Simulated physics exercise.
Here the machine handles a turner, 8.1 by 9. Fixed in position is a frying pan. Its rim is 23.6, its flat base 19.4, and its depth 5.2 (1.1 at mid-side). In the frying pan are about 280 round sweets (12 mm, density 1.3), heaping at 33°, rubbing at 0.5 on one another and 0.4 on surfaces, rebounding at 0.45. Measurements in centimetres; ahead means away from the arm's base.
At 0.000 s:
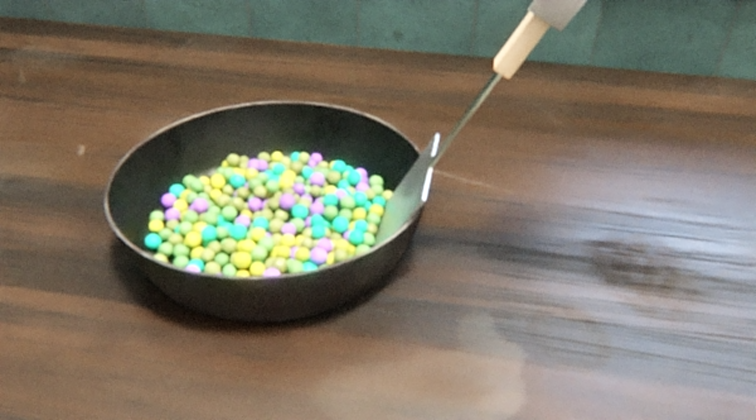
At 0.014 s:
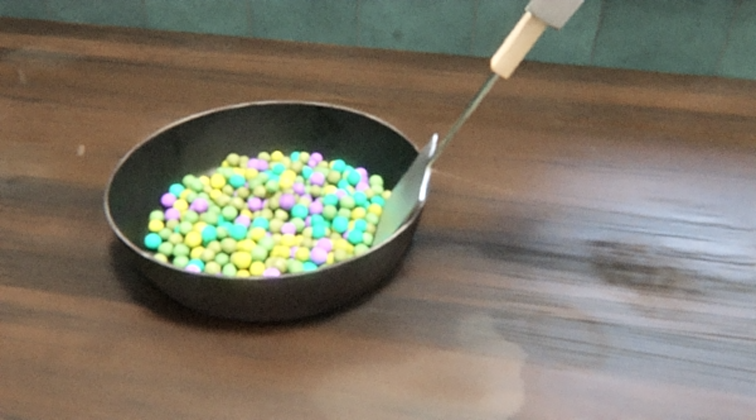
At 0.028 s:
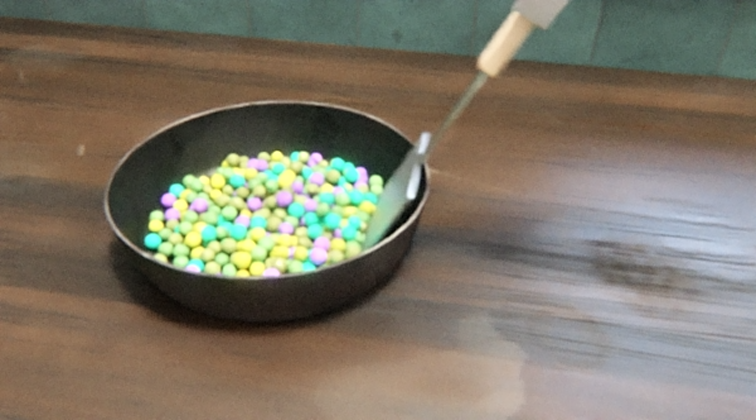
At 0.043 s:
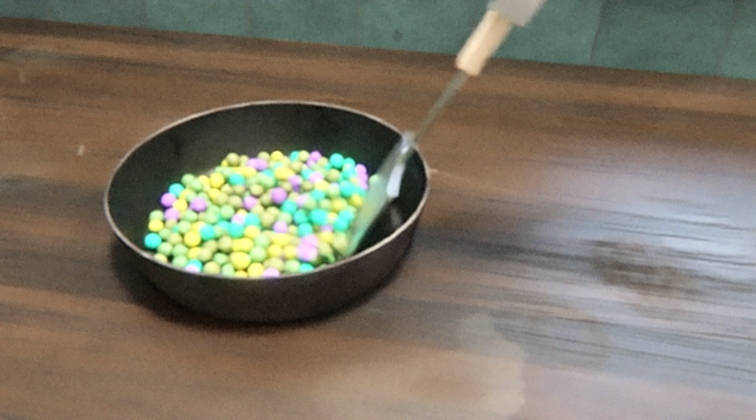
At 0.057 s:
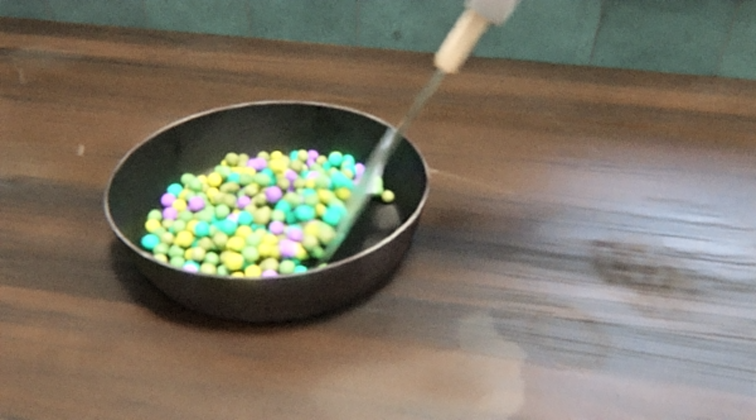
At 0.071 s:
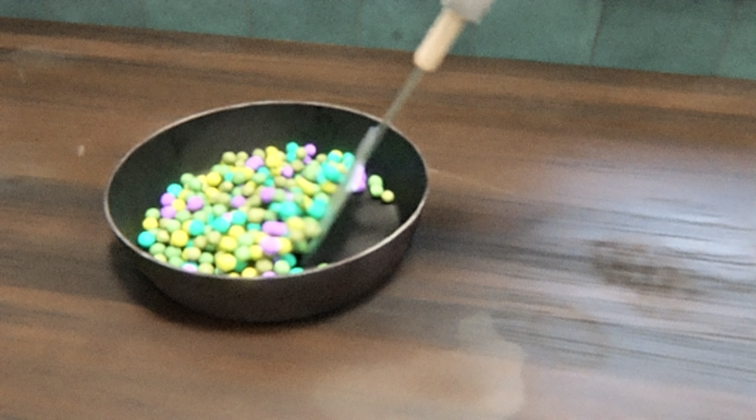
A dark wooden tabletop with a green tiled wall behind it is seen from above at an angle by a still camera. A black frying pan left of centre holds many small round sweets in yellow, green, turquoise and purple, with a pale-handled turner at its right side. The turner starts nearly still, then sweeps left through the pan, pushing sweets leftward and baring dark base behind it.
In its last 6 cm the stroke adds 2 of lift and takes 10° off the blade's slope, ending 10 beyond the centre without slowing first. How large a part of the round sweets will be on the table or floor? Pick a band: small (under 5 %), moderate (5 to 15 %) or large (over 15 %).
The share is large, over 15 %.
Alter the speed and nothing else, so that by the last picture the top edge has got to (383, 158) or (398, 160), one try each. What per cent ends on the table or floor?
Try one roughly 30 per cent; try two roughly 30 per cent.
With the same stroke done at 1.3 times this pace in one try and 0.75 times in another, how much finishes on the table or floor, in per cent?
Estimates, in order: 35 % and 30 %.
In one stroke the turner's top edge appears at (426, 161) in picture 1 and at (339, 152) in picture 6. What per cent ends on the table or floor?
It works out to about 35 %, more or less.
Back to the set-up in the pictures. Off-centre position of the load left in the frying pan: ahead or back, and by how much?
Ahead, by about 3.5 cm.
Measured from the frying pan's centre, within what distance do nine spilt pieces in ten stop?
Around 60 centimetres from the centre.
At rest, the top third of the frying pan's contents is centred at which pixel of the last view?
Pixel position: Approx. (228, 176).
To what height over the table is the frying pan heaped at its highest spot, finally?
About 3.5 cm above the table.
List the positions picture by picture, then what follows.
The first picture shows turner top edge at (432, 164), sloping 62°; upper third of the load around (280, 207), from x 155 to 385, top at y 160; 277 in the frying pan.
The second picture shows turner top edge at (430, 163), sloping 62°; upper third of the load around (280, 207), from x 155 to 385, top at y 160.
The third picture shows turner top edge at (419, 162), sloping 62°; upper third of the load around (281, 206), from x 155 to 385, top at y 160.
The fourth picture shows turner top edge at (401, 160), sloping 62°; upper third of the load around (279, 205), from x 155 to 385, top at y 155.
The fifth picture shows turner top edge at (382, 158), sloping 62°; upper third of the load around (282, 203), from x 150 to 385, top at y 155.
The sixth picture shows turner top edge at (364, 156), sloping 62°; upper third of the load around (276, 203), from x 145 to 385, top at y 150; 277 in the frying pan.
By 0.12 s, sloping 62°, highest piece 5 above the table; 277 in the frying pan.
By 0.17 s, sloping 59°, highest piece 6 above the table; 277 in the frying pan.
By 0.39 s, sloping 52°, highest piece 28 above the table; 190 in the frying pan, 10 on the table or floor, 77 on the blade or in flight.
By 1.44 s, sloping 52°, highest piece 3 above the table; 191 in the frying pan, 86 on the table or floor.
Final count, 191 in the frying pan, 86 on the table or floor. That is 31 % on the table or floor.
